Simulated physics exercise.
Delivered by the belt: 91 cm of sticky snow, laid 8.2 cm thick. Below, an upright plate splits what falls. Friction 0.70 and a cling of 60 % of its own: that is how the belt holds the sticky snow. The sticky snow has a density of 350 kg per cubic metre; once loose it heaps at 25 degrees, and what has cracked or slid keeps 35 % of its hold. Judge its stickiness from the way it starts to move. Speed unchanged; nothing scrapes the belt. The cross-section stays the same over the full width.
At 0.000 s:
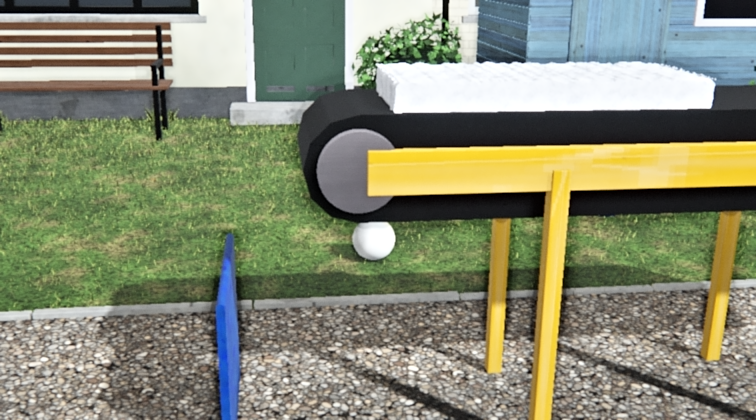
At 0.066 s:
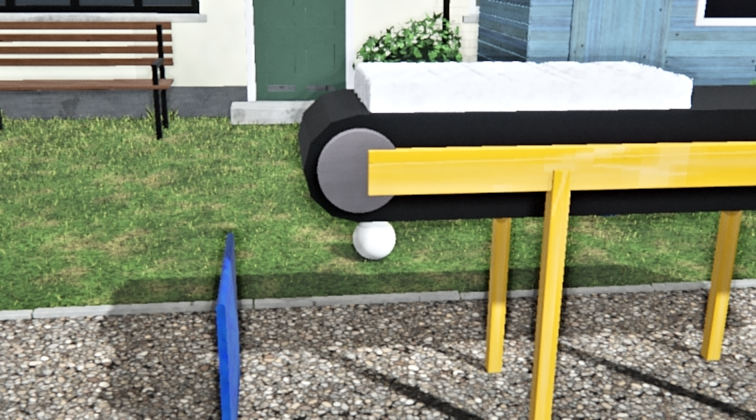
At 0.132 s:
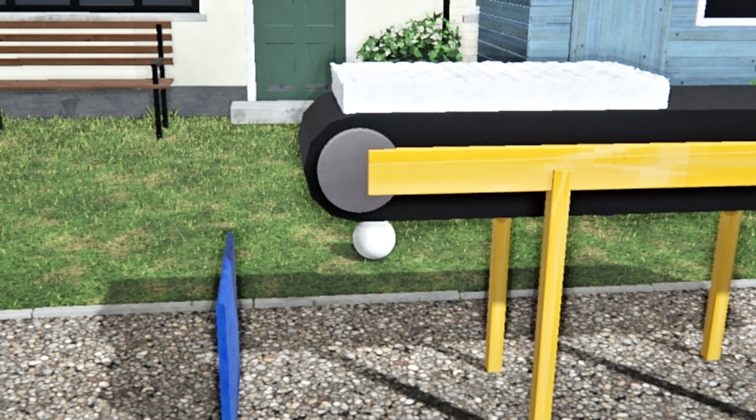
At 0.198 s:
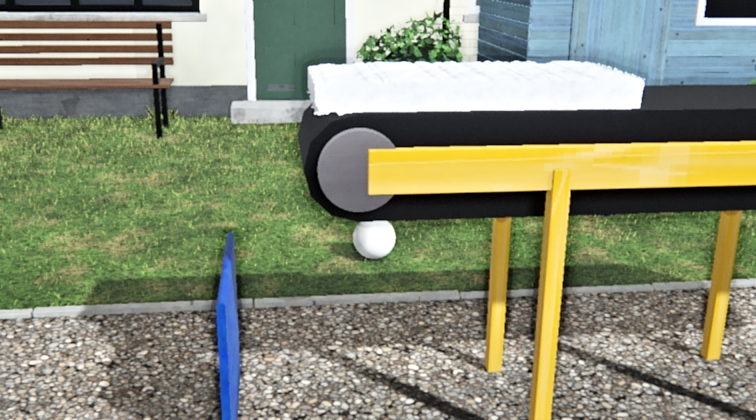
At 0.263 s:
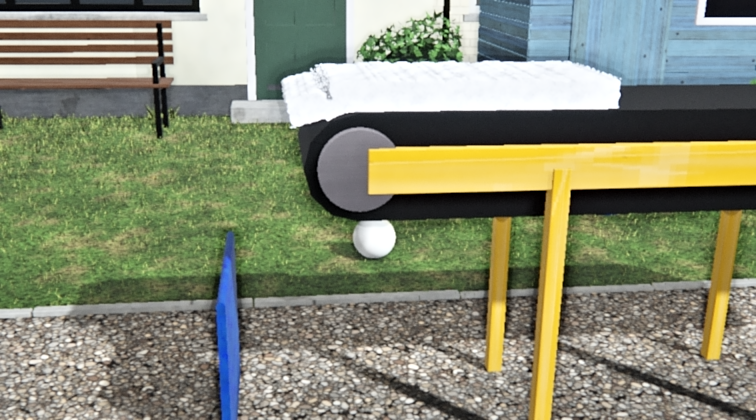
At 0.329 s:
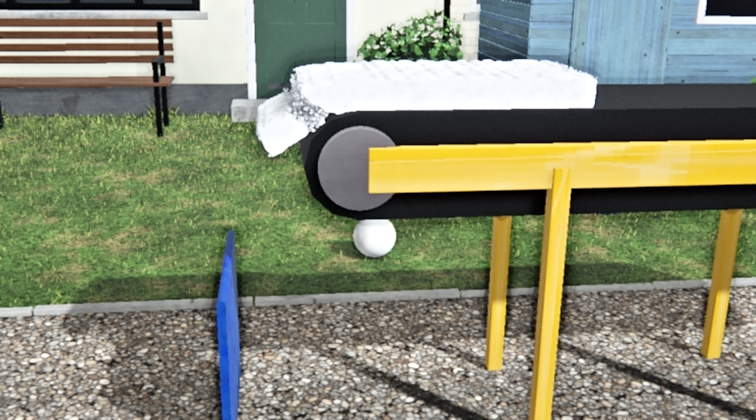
The video shows a block of white snow riding left along a black conveyor belt on yellow supports, above a white ball and near a blue upright plate, then reaching past the roller, where its front end cracks and bends downward.
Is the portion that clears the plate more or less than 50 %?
The portion that clears the plate comes out beyond 50 %.
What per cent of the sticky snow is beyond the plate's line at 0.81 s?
40 per cent.
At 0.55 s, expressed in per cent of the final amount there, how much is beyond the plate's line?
Near 10 in a hundred.
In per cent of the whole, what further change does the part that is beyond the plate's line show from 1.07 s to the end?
The shift from then on comes to some 20 in a hundred.
After 0.55 s, 12 % is beyond the plate's line.
After 0.81 s, 39 % is beyond the plate's line.
After 1.07 s, 68 % is beyond the plate's line.
After 1.32 s, 88 % is beyond the plate's line.
After 2.51 s, at the end, 88 % is beyond the plate's line.
